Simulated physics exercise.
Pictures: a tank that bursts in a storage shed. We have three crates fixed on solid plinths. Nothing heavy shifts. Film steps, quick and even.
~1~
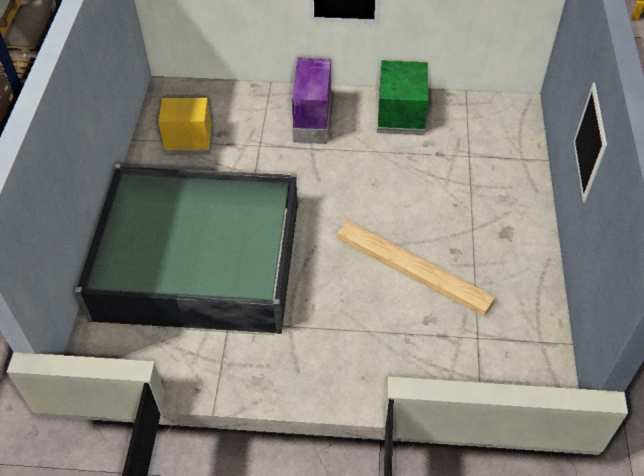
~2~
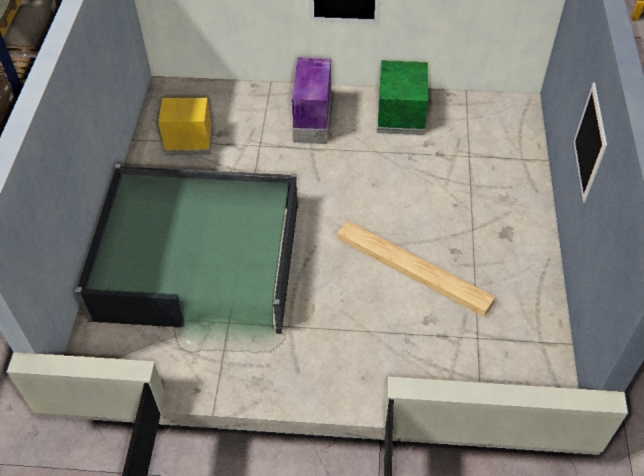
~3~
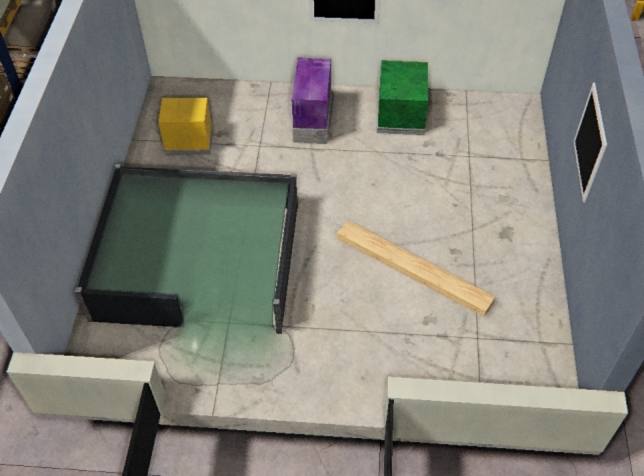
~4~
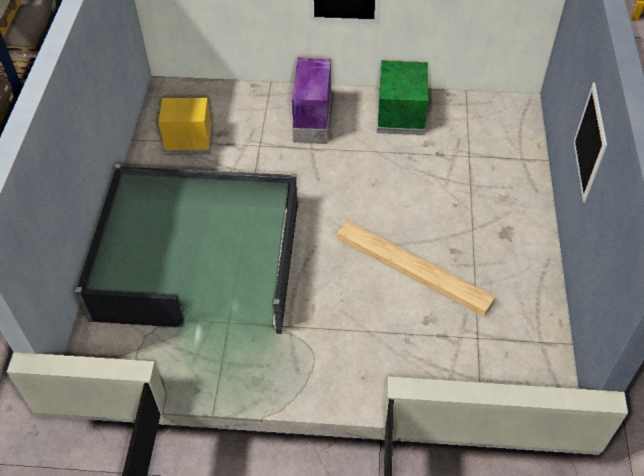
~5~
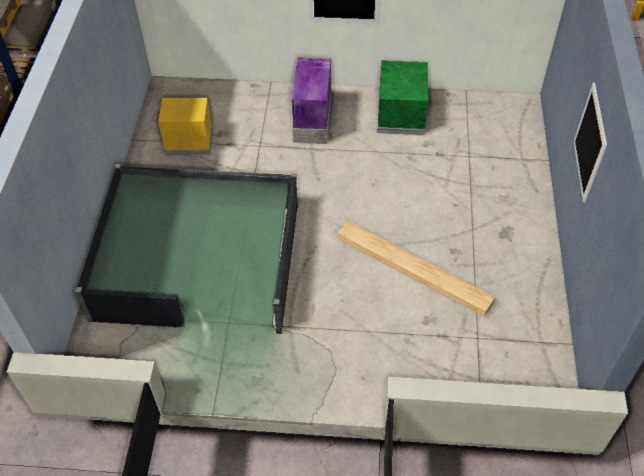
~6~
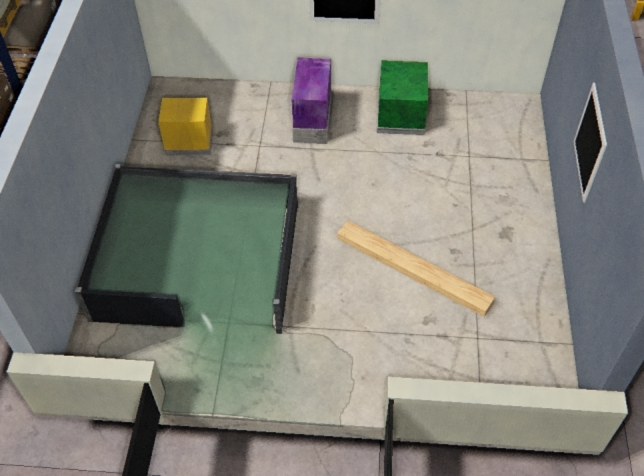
Greenish water poured out through a gap that opened in the front of the dark-walled tank, then spread in a widening puddle across the floor while the blocks and wooden plank stayed still.
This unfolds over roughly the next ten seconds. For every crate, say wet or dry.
Result: Most likely the green crate remains untouched, most likely the purple crate remains untouched, most likely the yellow crate remains untouched.
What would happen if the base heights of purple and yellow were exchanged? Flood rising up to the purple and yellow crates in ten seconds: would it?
Taking them in turn, the purple crate stays unflooded and the yellow crate stays unflooded.
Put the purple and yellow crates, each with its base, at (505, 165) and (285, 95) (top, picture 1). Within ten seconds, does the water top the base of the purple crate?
Looking at it, the purple crate is never reached.
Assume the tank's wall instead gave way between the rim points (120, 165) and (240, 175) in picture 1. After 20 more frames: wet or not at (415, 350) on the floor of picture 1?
At that spot: Parched.
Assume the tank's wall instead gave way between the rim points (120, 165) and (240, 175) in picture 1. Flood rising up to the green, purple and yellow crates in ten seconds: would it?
Note: Green gets flooded; purple gets flooded; yellow gets flooded.
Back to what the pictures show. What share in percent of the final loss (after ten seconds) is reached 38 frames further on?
It comes to around 80 per cent.
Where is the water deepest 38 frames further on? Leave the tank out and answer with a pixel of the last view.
Approximate pixel: (235, 342).
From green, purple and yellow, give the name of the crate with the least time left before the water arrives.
The yellow-painted one, I say.
A moment on, water covers 10 % of the floor; the green crate not reached, the purple crate not reached, the yellow crate not reached.
Next, water covers 15 % of the floor; the green crate not reached, the purple crate not reached, the yellow crate not reached.
Then, water covers 15 % of the floor; the green crate not reached, the purple crate not reached, the yellow crate not reached.
Later, water covers 15 % of the floor; the green crate not reached, the purple crate not reached, the yellow crate water round its plinth.
In the end, water covers 15 % of the floor; the green crate stayed above the water, the purple crate stayed above the water, the yellow crate stayed above the water.
